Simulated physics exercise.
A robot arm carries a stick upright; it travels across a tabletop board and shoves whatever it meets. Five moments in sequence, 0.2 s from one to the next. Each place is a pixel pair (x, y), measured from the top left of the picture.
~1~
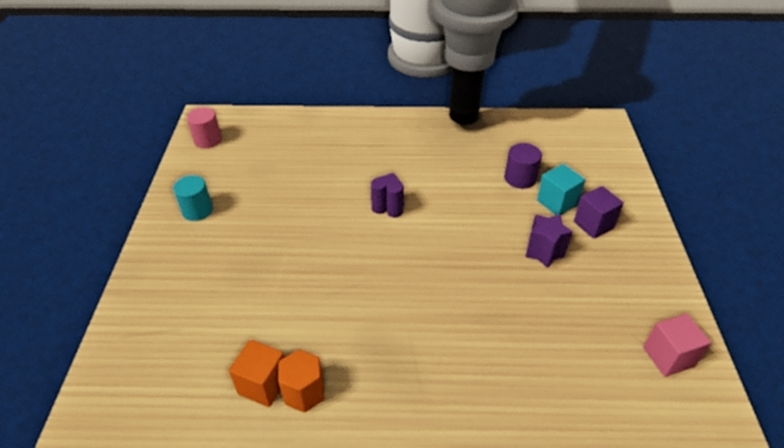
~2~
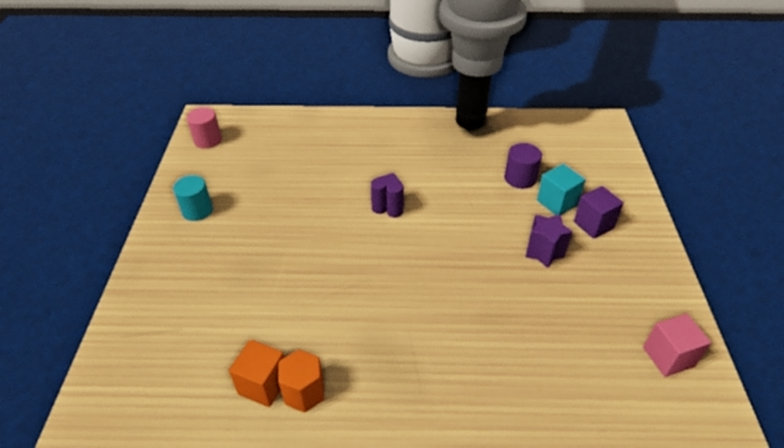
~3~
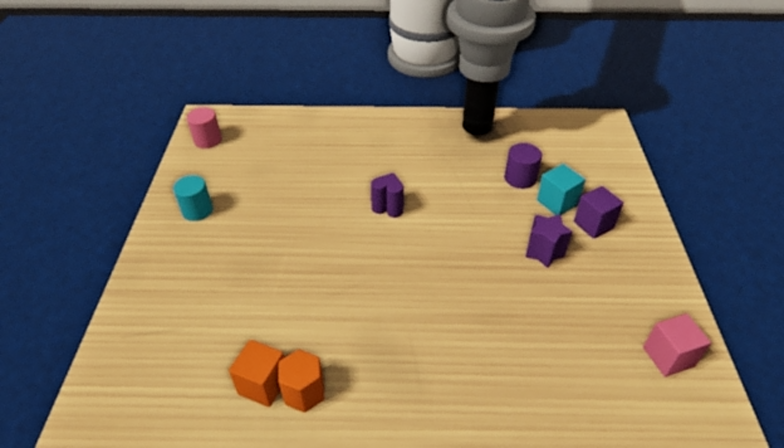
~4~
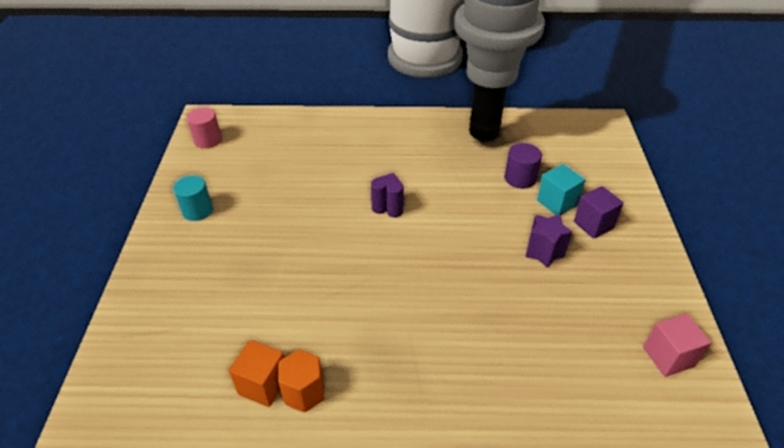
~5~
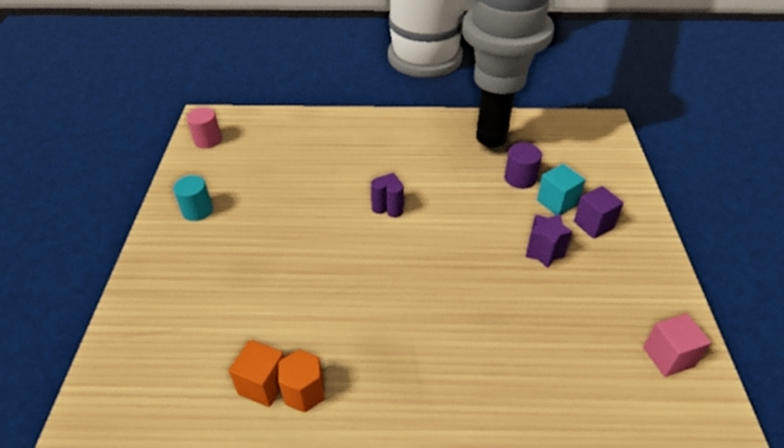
A pale wooden board on a blue surface is seen from above at an angle by a camera that stays still. Pink and turquoise cylinders sit at the upper left, a purple heart-like block near the middle, two orange blocks lower left, a purple and turquoise cluster at the right, and a pink cube lower right. A grey robot arm slides its black stick slightly right and toward the viewer, nearing the purple cylinder, while every block stays put.
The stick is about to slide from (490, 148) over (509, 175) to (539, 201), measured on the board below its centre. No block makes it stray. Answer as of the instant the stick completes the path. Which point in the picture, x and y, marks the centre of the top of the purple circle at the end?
At (574, 193).
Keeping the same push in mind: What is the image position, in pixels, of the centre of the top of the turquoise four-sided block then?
Most likely (608, 206).
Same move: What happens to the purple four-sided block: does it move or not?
It is shoved along.
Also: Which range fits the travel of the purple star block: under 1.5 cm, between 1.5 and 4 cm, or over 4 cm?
By the end of the path, it will have gone short of 1.5 cm.
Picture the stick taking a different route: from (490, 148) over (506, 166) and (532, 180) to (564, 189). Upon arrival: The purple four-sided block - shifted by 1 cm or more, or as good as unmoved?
Moved away.
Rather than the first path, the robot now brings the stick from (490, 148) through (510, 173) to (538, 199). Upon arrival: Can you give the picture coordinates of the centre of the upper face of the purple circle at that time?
It will likely be found at (569, 194).
The first path, step by step. One third of the way, stick (503, 157); purple circle (531, 157).
Two thirds of the way, stick (520, 174); purple circle (552, 174); turquoise four-sided block (582, 188); purple four-sided block (611, 203), turned 15° anticlockwise.
At the end, stick (542, 191); purple circle (574, 193); purple star block not moved; turquoise four-sided block (608, 206), turned 25° anticlockwise; purple four-sided block (642, 215), turned 30° anticlockwise.
